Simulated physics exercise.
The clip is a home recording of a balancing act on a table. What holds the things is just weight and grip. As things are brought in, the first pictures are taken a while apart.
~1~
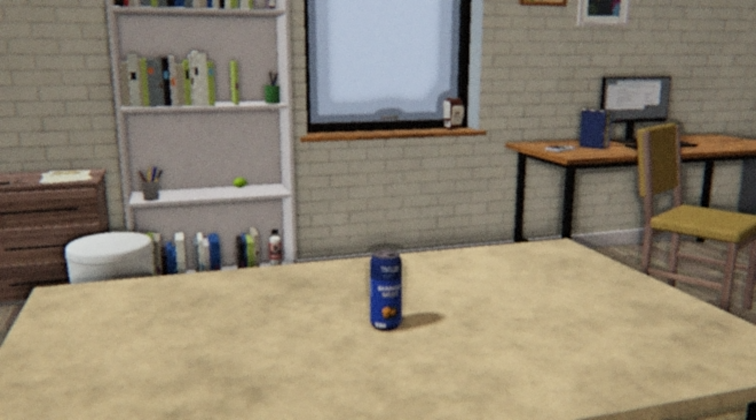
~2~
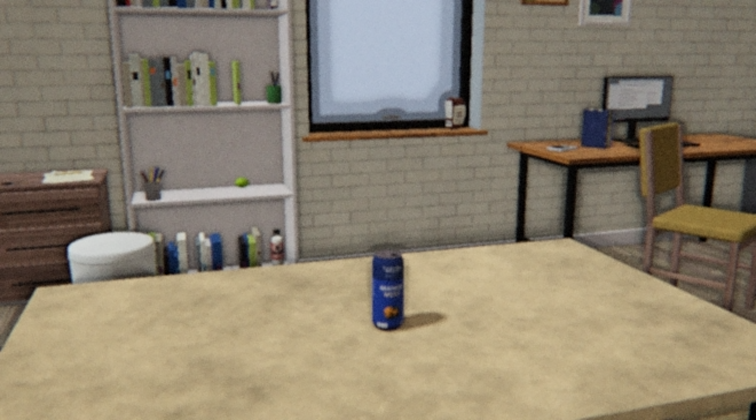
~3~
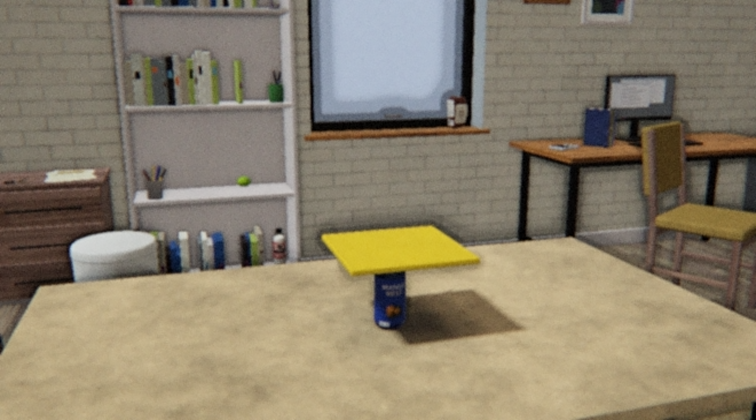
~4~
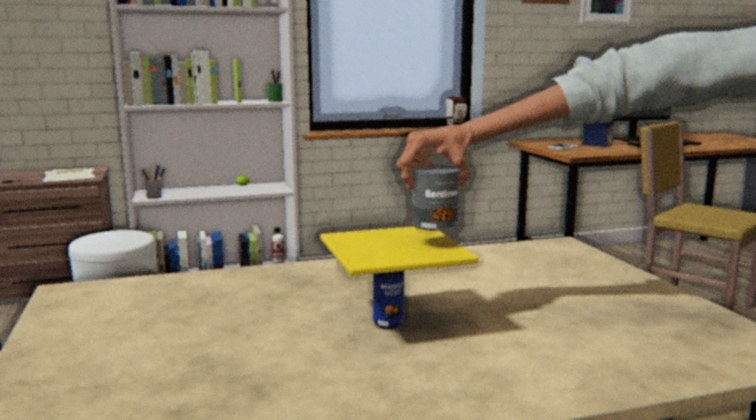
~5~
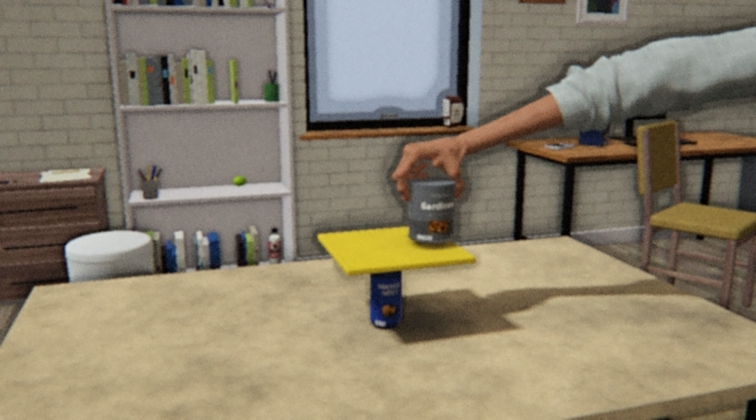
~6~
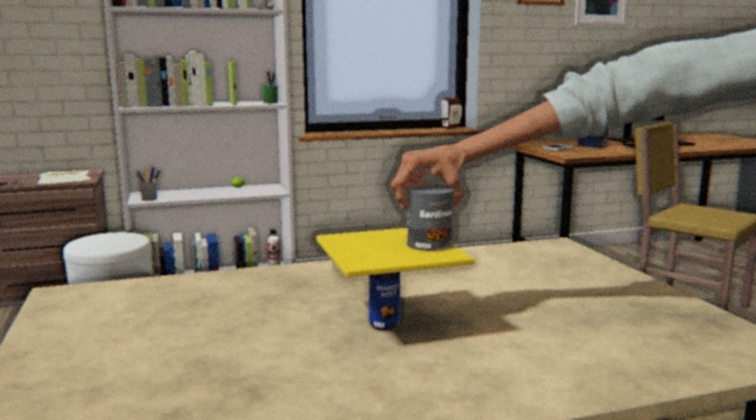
On a table in a room with a bookshelf and desk, a blue can stands alone, then a flat yellow lid appears on top of it; a hand reaches in from the right and lowers a grey tin onto the lid's right side, still gripping it.
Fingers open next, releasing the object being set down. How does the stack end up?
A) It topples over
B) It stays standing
(A) It topples over.
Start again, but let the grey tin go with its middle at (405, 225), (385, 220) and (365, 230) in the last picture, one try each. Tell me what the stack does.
The first time it collapses, the second time it stays standing, and the third time it collapses.
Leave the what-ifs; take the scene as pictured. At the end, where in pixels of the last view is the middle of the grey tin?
It ends near (480, 298).
Then, 0.30 s on from there, grey tin now fallen; yellow lid turned 55° from how it was put.
Then, 0.40 s on from there, yellow lid now fallen.
Then, 0.60 s on from there, things are still on the move.
Then, 0.90 s on from there, blue can shifted a little.
In the end, fallen, yellow lid and grey tin; blue can unmoved. At the end, from the last picture's camera, grey tin near (480, 298). The stack comes apart.
